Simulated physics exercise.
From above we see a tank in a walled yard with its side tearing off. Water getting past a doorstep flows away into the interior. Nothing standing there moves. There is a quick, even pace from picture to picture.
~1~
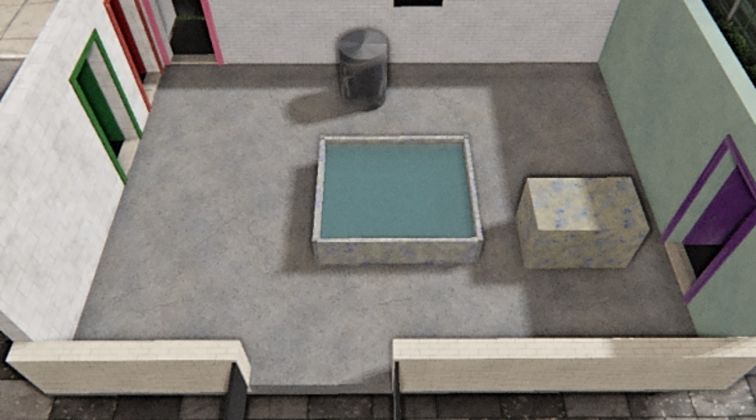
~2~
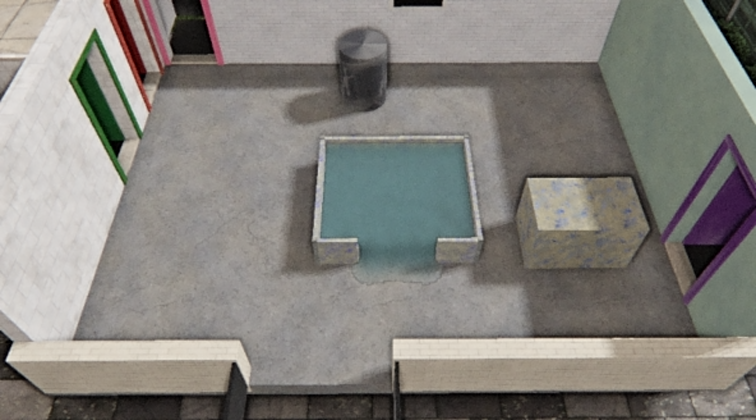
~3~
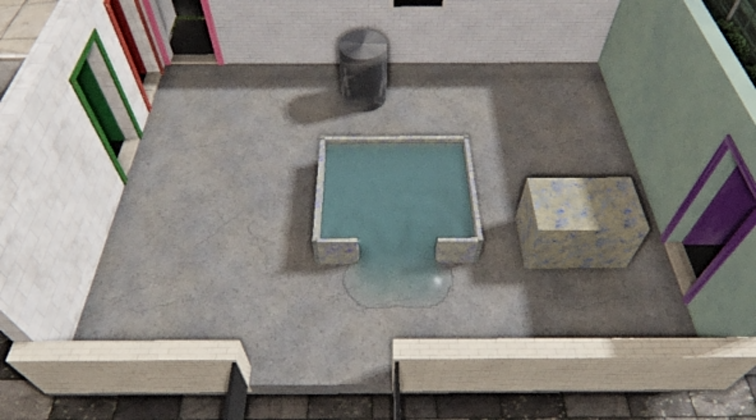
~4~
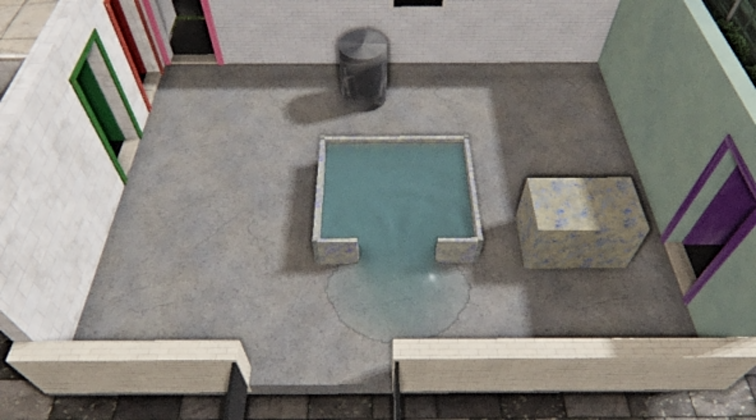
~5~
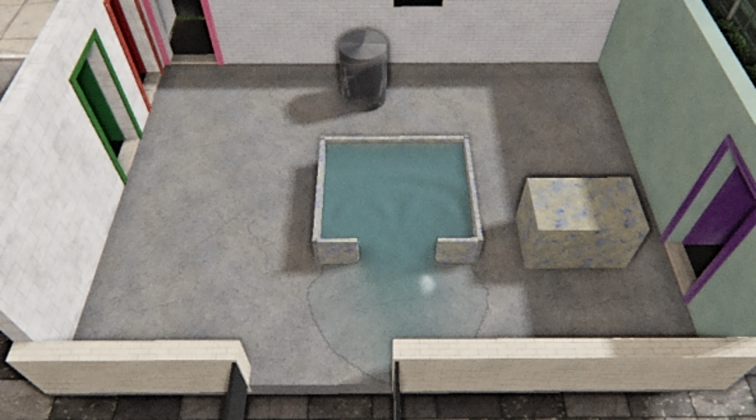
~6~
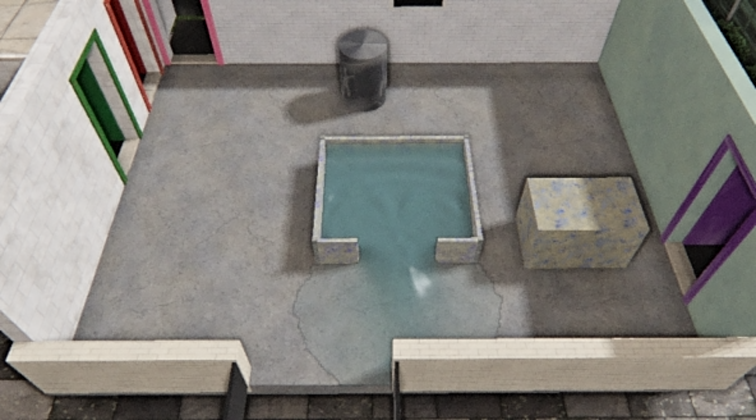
A walled yard with a grey floor is seen from above, with a square stone tank of still teal water at its centre. A dark grey barrel stands behind it, a speckled pale block sits to the right, and green, red, pink and purple doorways line the walls. The tank's near side breaks open and water pours through the gap, spreading forward in a widening sheet towards the low front wall, while the camera stays still.
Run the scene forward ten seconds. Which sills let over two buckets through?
In the end the pink door is going to allow two buckets or less, the red door is going to allow two buckets or less, the green door is going to allow two buckets or less, the purple door is going to allow over two buckets.
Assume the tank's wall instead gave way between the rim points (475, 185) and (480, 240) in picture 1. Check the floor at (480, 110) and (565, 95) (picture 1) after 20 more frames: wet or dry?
The first spot is soaked and the second is soaked.
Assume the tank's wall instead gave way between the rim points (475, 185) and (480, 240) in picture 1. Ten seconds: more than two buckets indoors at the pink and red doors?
I'd say the pink one stays shy of the line and the red one stays shy of the line.
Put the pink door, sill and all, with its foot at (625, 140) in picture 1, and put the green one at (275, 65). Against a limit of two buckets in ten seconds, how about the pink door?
Pink door falls short.
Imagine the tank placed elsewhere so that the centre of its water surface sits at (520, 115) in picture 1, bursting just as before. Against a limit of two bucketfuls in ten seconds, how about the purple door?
Purple falls short.
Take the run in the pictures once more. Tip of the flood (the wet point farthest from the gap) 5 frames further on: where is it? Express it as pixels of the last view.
Point: (571, 364) in the last picture's pixels.
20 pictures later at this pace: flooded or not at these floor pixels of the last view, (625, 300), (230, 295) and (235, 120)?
In that order the points end up soaked, high and dry and high and dry.
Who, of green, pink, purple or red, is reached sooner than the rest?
Call: The one in purple.
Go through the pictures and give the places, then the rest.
The first frame shows still water in the open tank at (396, 189).
In the second frame, the front is at (437, 272), out from the gap at (397, 255).
In the third frame, water pours out at (397, 255) and has run to (435, 298).
In the fourth frame, the front is at (379, 335), out from the gap at (397, 255).
In the fifth frame, the front is at a hidden place, out from the gap at (397, 254).
In the sixth frame, the front is at a hidden place, out from the gap at (397, 254).
A moment on, water covers 10 % of the floor; the pink door not reached, the red door not reached, the green door not reached, the purple door not reached.
Next, water covers 15 % of the floor; the pink door not reached, the red door not reached, the green door not reached, the purple door not reached.
Then, water covers 20 % of the floor; the pink door not reached, the red door not reached, the green door not reached, the purple door under two buckets in.
Later, water covers 30 % of the floor; the pink door not reached, the red door not reached, the green door not reached, the purple door over two buckets in.
In the end, water covers 40 % of the floor; the pink door not reached, the red door not reached, the green door not reached, the purple door over two buckets in.
